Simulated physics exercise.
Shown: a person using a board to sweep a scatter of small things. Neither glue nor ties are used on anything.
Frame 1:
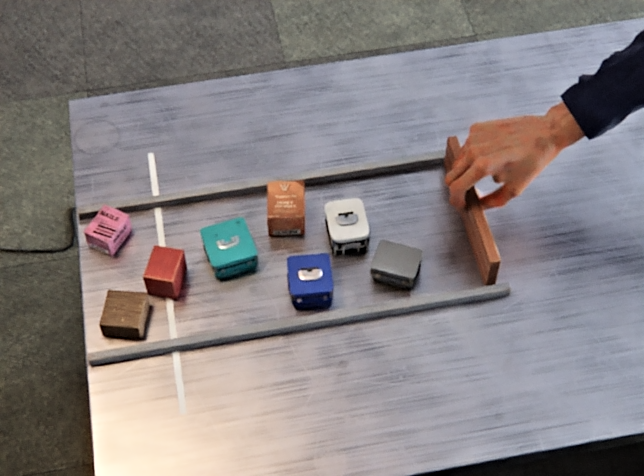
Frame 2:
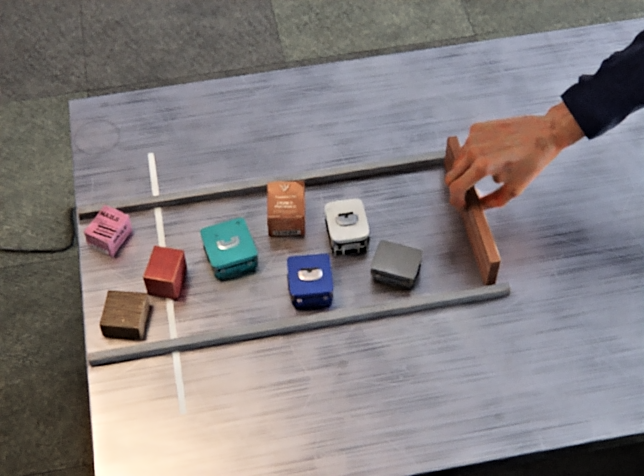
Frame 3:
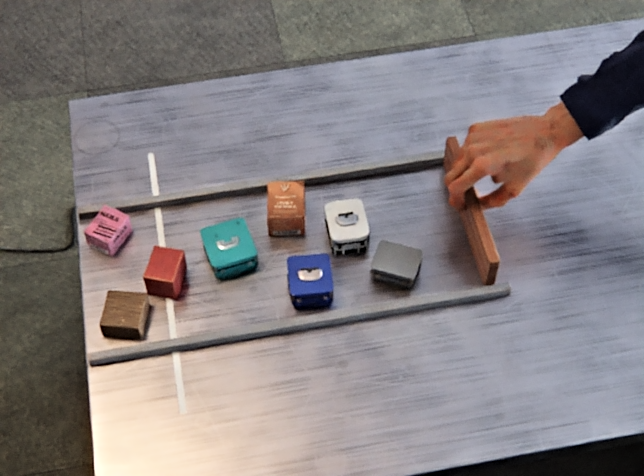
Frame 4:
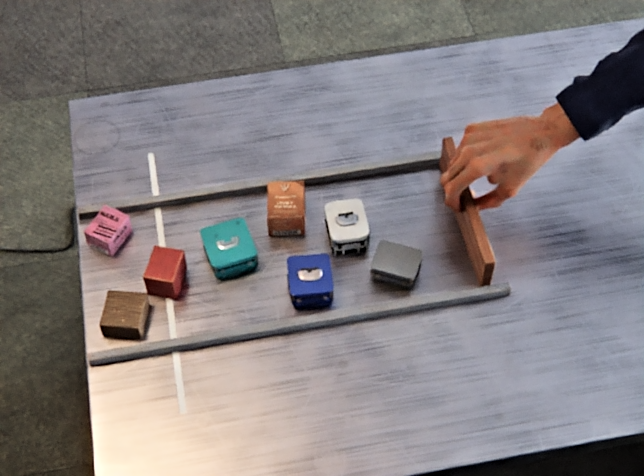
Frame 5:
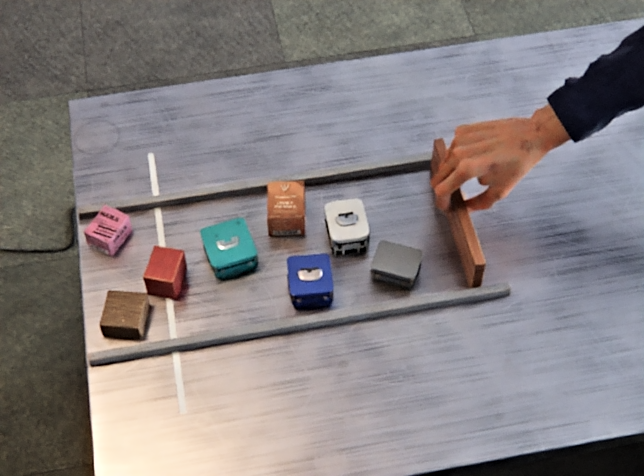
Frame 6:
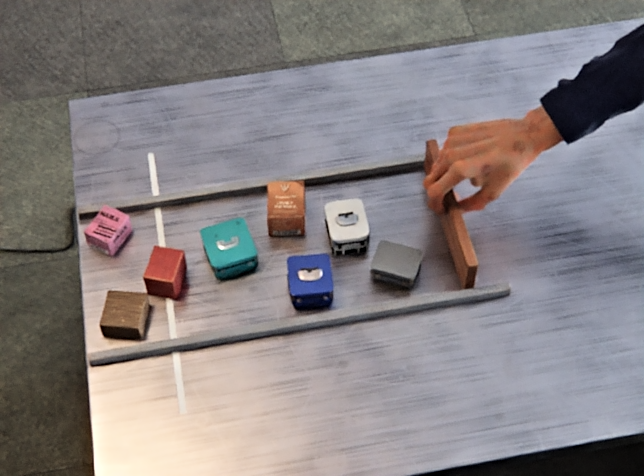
At first, a hand holds a brown board upright at the right end of two grey rails, with eight small colourful boxes and blocks scattered between them. The hand barely moves, then slides the board a short way left along the rails, while the boxes and blocks stay still, untouched.
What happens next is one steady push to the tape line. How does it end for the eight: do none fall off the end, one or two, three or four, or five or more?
The loss over the edge is just one or two.
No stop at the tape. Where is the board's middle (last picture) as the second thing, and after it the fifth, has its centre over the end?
About (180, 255), then about (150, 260).
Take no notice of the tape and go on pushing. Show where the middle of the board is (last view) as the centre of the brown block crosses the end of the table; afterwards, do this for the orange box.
Roughly (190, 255); for the second one, roughly (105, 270).
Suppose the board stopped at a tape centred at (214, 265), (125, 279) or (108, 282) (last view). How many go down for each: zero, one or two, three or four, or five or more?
One after another: No fall at all, 5 or more, five or over.
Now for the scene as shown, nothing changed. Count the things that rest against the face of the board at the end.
At rest, 3 are in contact.
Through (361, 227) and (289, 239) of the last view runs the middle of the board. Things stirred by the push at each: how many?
The count reaches 3 first and 5 second.
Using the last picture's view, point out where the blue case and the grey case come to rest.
Around (103, 323) and around (148, 316).
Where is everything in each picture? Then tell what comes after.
The first picture shows pink box (108, 231); brown block (125, 314); red block (165, 272); board (471, 210); tape (166, 272).
The second picture shows brown block (125, 314); white case (347, 227).
The third picture shows red block (166, 272); grey case (396, 265).
The fourth picture shows pink box (108, 231); orange box (286, 209).
The fifth picture shows brown block (125, 314); blue case (310, 281).
The sixth picture shows pink box (108, 231); brown block (125, 314); red block (166, 272); board (450, 213); tape (166, 272).
Early on, none off yet; pink box at rest near (108, 231); brown block at rest near (125, 314); red block at rest near (166, 272).
Finally, the number that fall off is one or two; lost, red block and brown block.
